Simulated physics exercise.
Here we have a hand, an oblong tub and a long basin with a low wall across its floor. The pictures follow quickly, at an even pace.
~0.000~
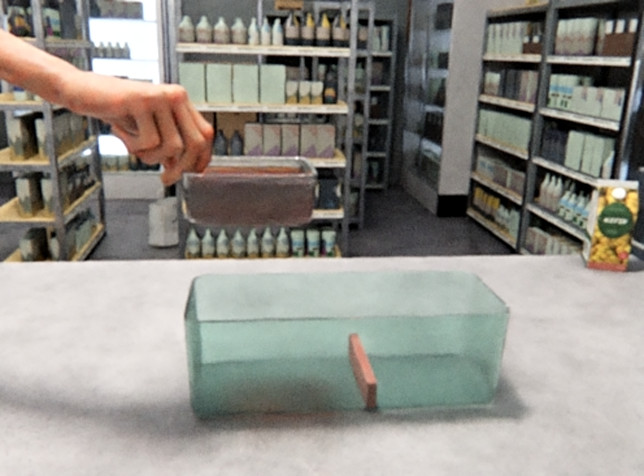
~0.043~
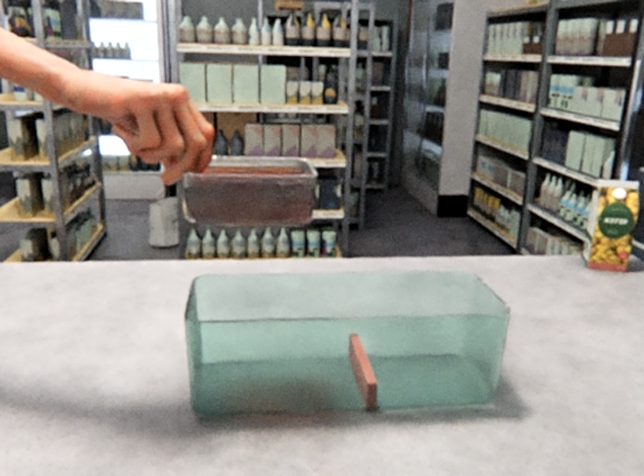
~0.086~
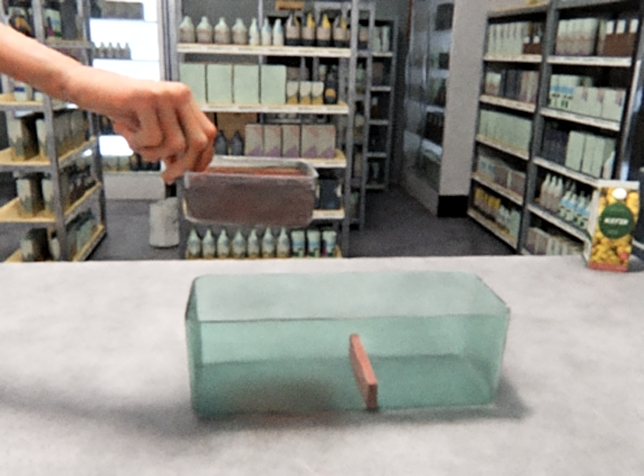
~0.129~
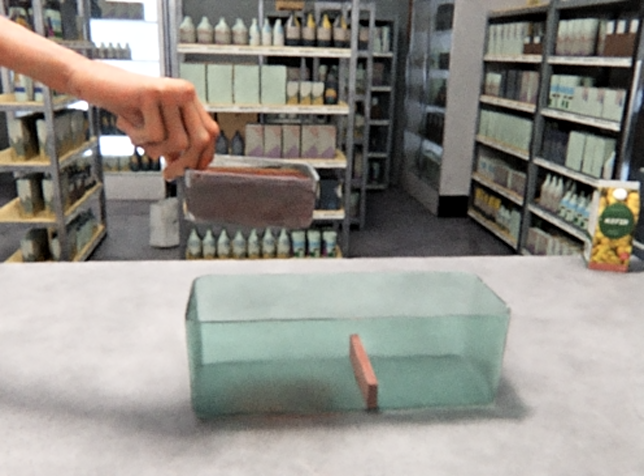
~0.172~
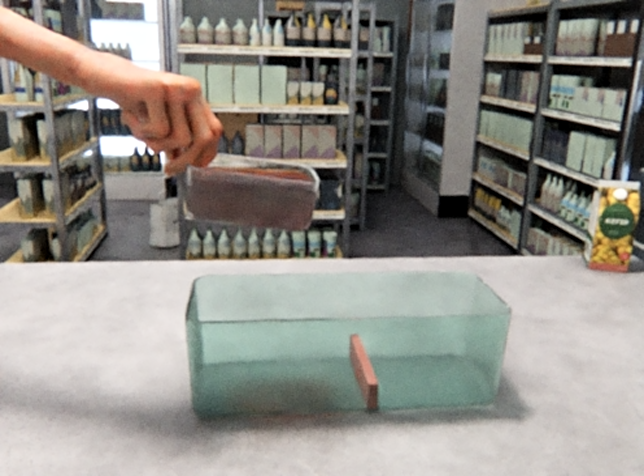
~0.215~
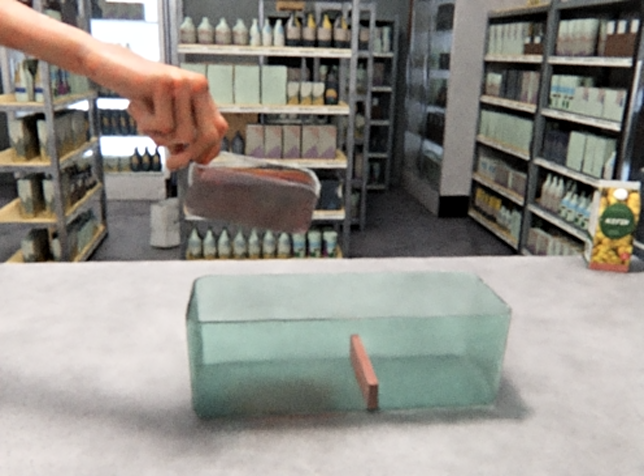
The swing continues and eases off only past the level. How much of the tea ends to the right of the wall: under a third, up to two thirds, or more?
In the end from a third to two thirds is right of the wall.
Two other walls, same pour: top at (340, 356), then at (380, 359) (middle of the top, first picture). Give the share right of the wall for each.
In turn 70 and 20 in a hundred.
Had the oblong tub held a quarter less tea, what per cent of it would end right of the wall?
Close to 30 per cent.
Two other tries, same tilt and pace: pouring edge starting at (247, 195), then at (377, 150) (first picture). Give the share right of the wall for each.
About 10 and 80 per cent.
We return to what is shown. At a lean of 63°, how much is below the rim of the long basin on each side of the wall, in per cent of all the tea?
The left part 10 per cent, the right part 10.
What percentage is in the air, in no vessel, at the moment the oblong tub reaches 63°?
About 40 per cent.
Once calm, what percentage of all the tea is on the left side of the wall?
Some 45 per cent.
A moment on, the oblong tub is tipped part way and 39 per cent is still to pour, 9 is left of the wall and 10 right of it.
Next, the oblong tub is tipped on its side and 9 per cent is still to pour, 32 is left of the wall and 52 right of it.
Then the oblong tub is tipped on its side and 2 per cent is still to pour, 42 is left of the wall and 53 right of it.
Later the oblong tub is tipped on its side and 0 per cent is still to pour, 44 is left of the wall and 53 right of it.
Finally, 45 per cent lies left of the wall, 53 right of it and 2 outside.
